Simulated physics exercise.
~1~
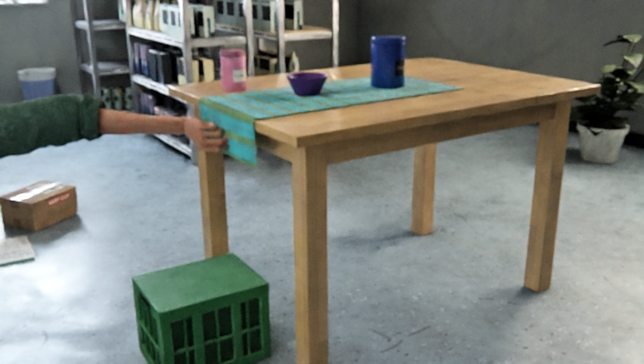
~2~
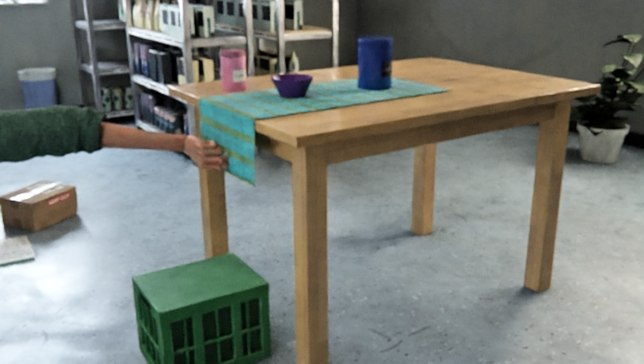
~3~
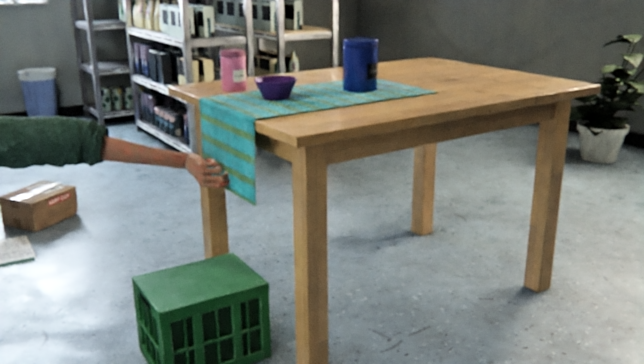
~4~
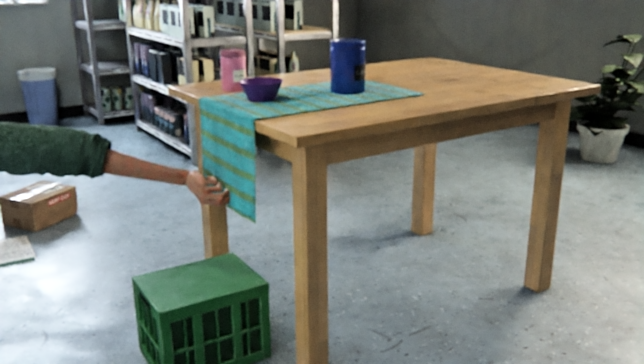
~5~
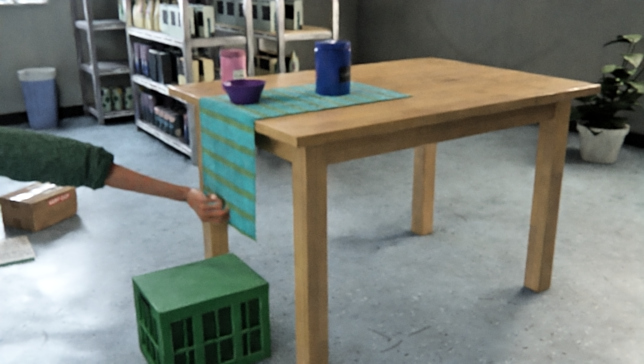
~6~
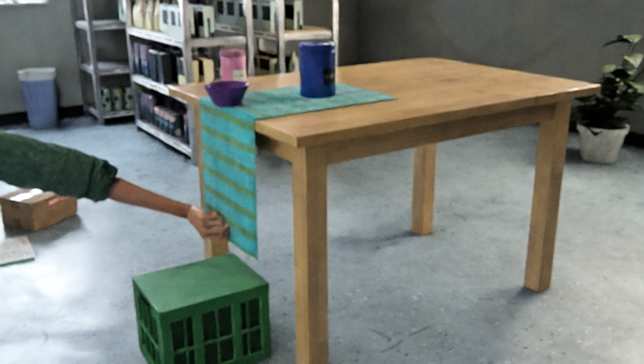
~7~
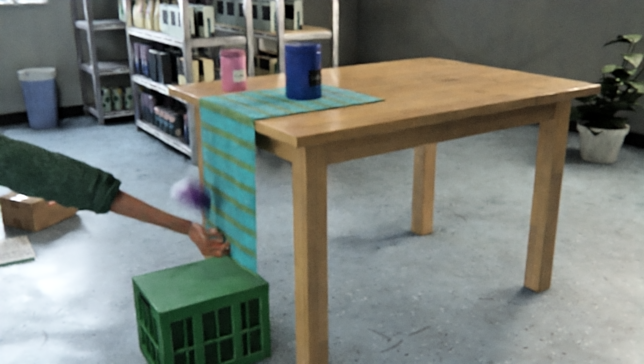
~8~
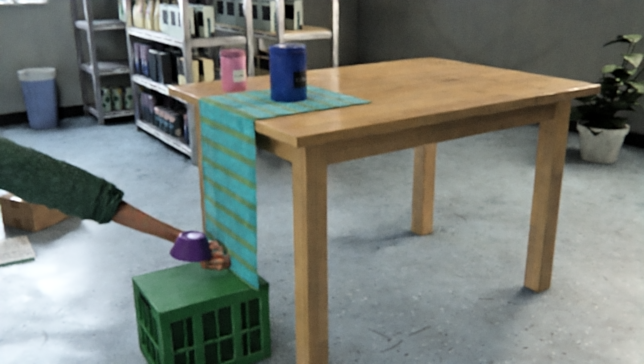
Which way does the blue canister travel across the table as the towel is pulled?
The blue canister moves to the left, riding along upright on the towel.
